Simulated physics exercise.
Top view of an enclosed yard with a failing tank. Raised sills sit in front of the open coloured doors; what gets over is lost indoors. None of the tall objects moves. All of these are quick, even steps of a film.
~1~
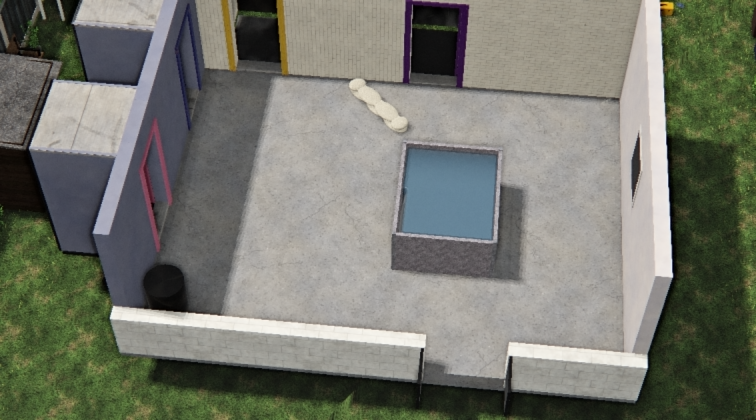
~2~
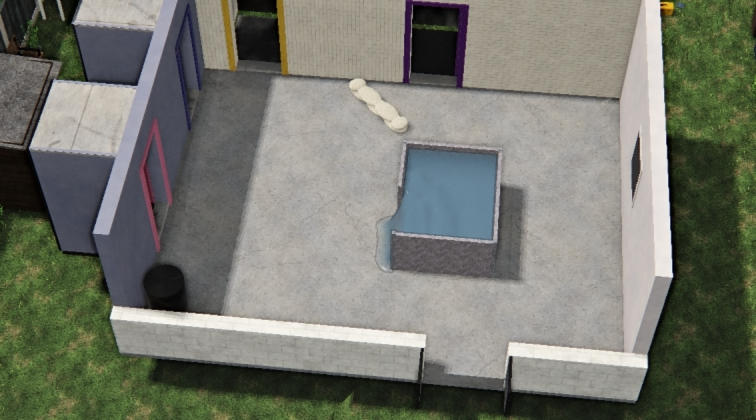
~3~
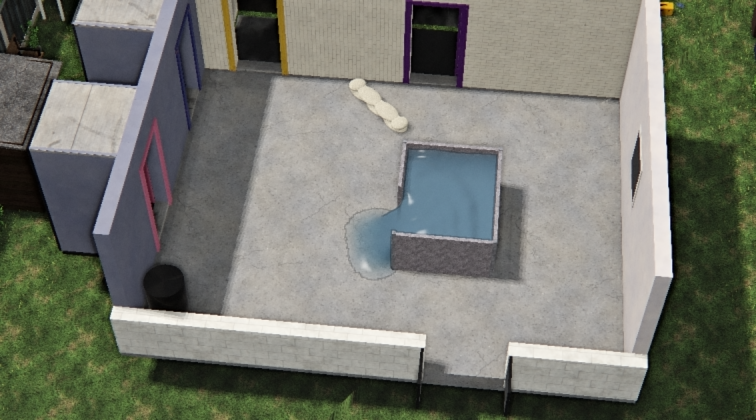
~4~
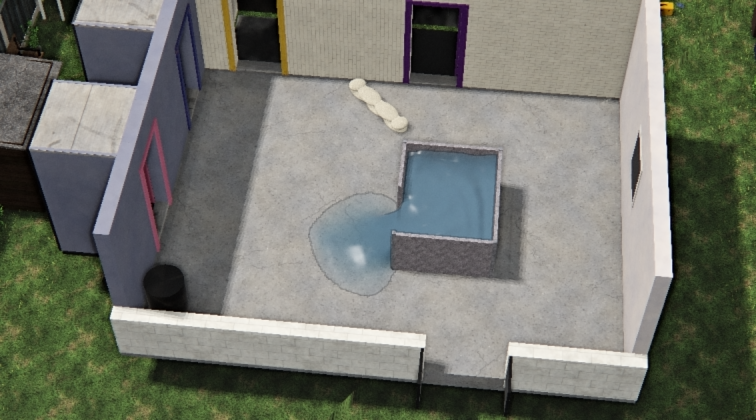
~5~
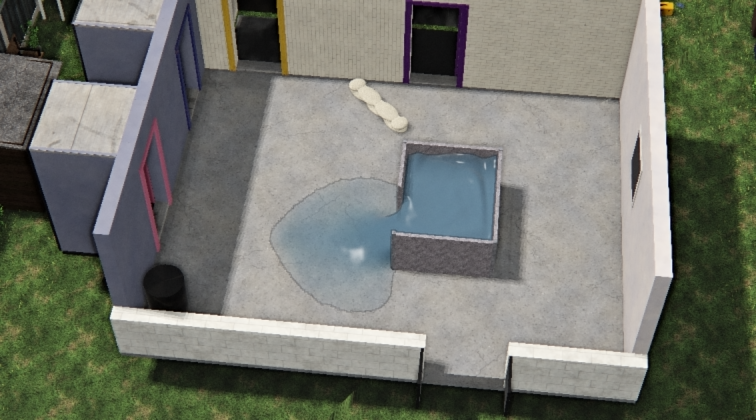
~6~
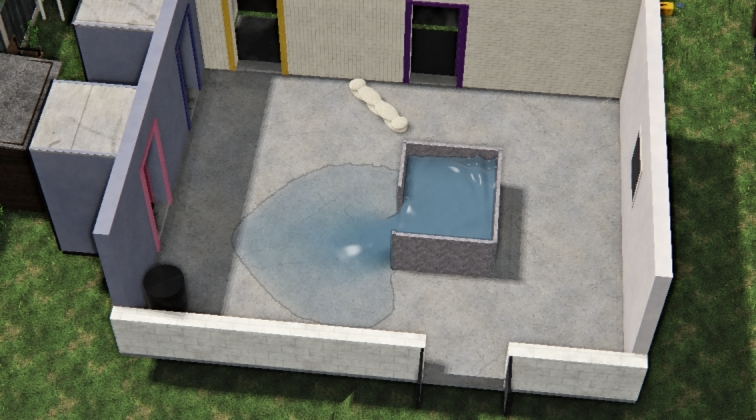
At first, still water fills an open, stone-walled tank in a walled yard seen from above, with coloured doorways around it. Then water pours through a gap in the tank's left side, and a rounded puddle spreads steadily leftward across the grey floor, growing wide while the tank's level drops.
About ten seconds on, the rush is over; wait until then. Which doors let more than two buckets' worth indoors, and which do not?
As I see it, the yellow door is going to let through more than allowed, the purple door is going to let through no more than allowed, the pink door is going to let through more than allowed, the blue door is going to let through more than allowed.
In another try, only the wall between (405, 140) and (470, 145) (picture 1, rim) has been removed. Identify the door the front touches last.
Last: The one in pink.
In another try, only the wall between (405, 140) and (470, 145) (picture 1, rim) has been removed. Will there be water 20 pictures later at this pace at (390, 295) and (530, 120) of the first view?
Taking the two points in order, the first is left dry and the second is waterlogged.
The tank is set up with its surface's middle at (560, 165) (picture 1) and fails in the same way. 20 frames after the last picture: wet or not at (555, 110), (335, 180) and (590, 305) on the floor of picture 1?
First spot bare, second swamped, third bare.
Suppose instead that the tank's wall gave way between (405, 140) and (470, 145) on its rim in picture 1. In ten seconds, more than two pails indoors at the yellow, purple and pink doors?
Result - yellow door: Beyond the limit; purple door: Beyond the limit; pink door: Within bounds.
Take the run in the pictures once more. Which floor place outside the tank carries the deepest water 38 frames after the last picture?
It will be deepest around (353, 84).
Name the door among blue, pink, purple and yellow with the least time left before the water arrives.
That would be the pink door.
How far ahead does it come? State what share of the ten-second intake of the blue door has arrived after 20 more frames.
It comes to around 15 percent of the ten-second total.
A moment on, water covers 35 % of the floor; the yellow door not reached, the purple door not reached, the pink door under two buckets in, the blue door not reached.
Next, water covers 40 % of the floor; the yellow door not reached, the purple door not reached, the pink door far over two buckets in, the blue door wet at the sill, nothing in.
Then, water covers 40 % of the floor; the yellow door under two buckets in, the purple door not reached, the pink door far over two buckets in, the blue door under two buckets in.
Later, water covers 55 % of the floor; the yellow door far over two buckets in, the purple door wet at the sill, nothing in, the pink door far over two buckets in, the blue door over two buckets in.
In the end, water covers 70 % of the floor; the yellow door far over two buckets in, the purple door wet at the sill, nothing in, the pink door far over two buckets in, the blue door far over two buckets in.
